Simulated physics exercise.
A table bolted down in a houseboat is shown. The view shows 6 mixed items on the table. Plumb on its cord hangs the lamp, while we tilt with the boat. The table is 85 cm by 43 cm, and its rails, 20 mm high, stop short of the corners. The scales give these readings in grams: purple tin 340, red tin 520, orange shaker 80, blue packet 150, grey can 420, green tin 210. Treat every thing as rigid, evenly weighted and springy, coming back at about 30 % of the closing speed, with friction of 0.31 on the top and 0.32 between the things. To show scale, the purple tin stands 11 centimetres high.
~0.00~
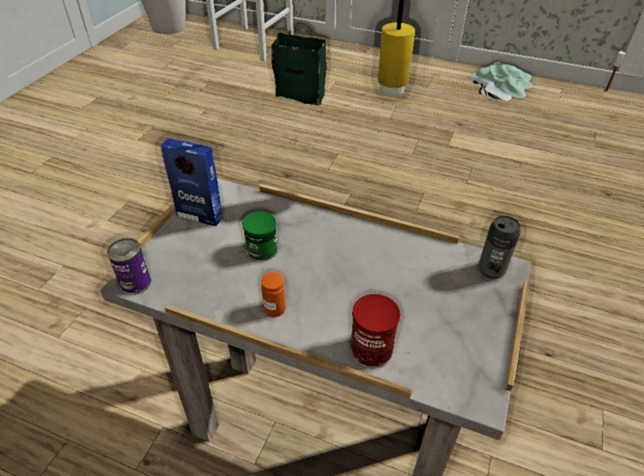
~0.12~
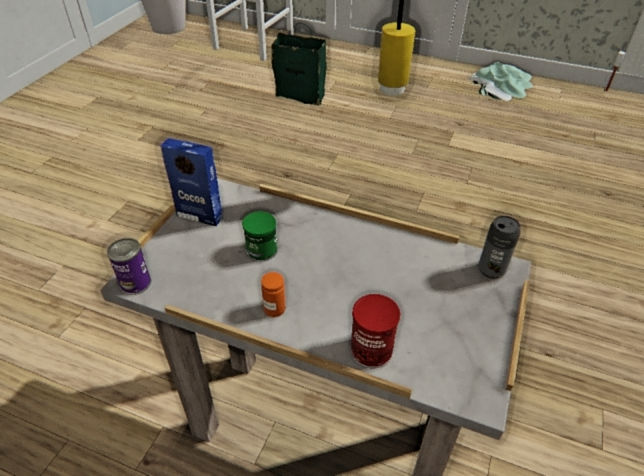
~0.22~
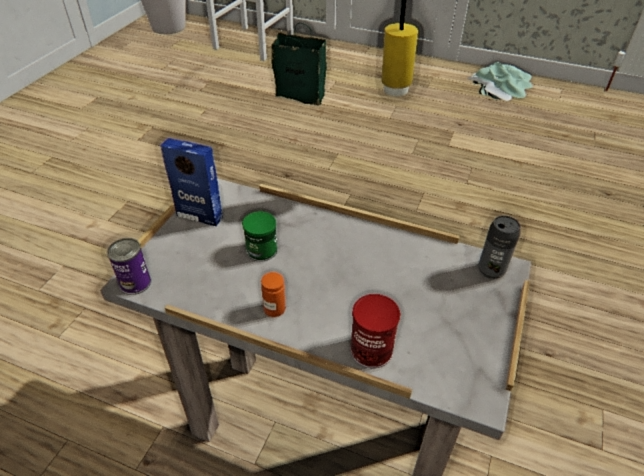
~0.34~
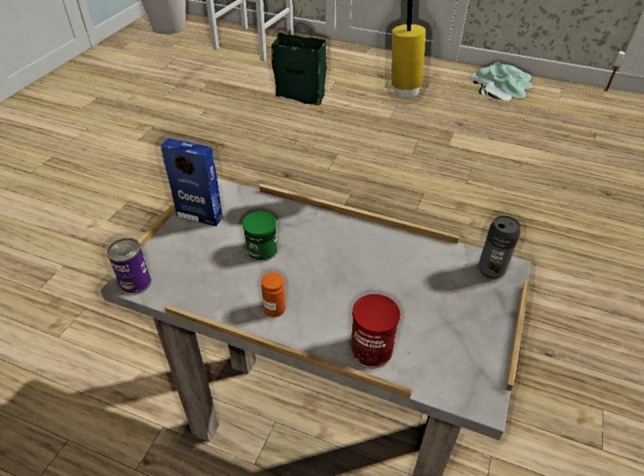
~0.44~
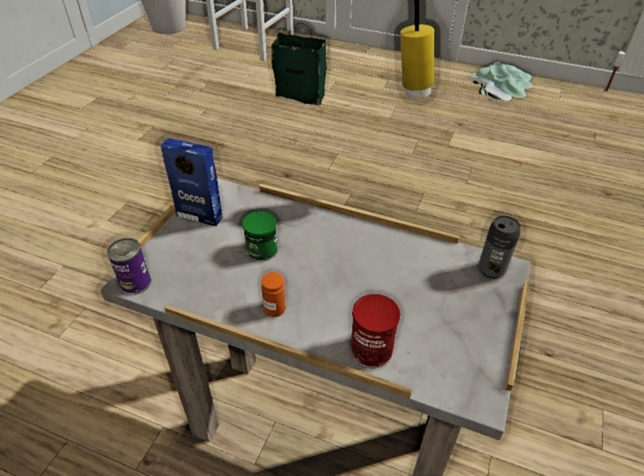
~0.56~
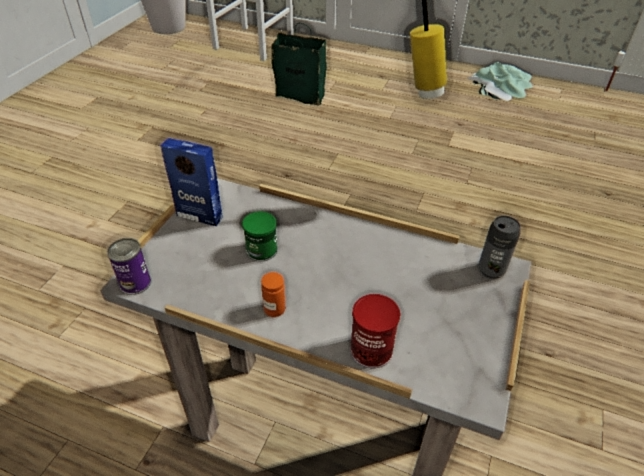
A table holding six containers stays still while a yellow cylinder behind it swings slightly right.
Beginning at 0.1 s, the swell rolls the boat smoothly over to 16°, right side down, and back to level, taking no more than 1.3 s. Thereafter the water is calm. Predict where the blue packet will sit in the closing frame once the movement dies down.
I would say around (194, 184).
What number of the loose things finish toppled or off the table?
0 of them.
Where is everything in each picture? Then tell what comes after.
In the first picture, boat level; blue packet (193, 184); purple tin (130, 267).
In the second picture, boat level; orange shaker (274, 295); grey can (499, 249).
In the third picture, floor tilted 1°, right side down; green tin (261, 237); purple tin (130, 267).
In the fourth picture, floor tilted 5°, right side down; red tin (374, 332); orange shaker (274, 295).
In the fifth picture, floor tilted 9°, right side down; grey can (499, 248); green tin (261, 237).
In the sixth picture, floor tilted 13°, right side down; blue packet (193, 183); purple tin (130, 266).
By 0.86 s, floor tilted 15°, right side down.
By 1.26 s, floor tilted 2°, right side down.
By 1.66 s, boat level.
When it is over (1.9 s), all 6 within 5 cm of the start. End places, in pixels of the last picture, blue packet near (194, 184).
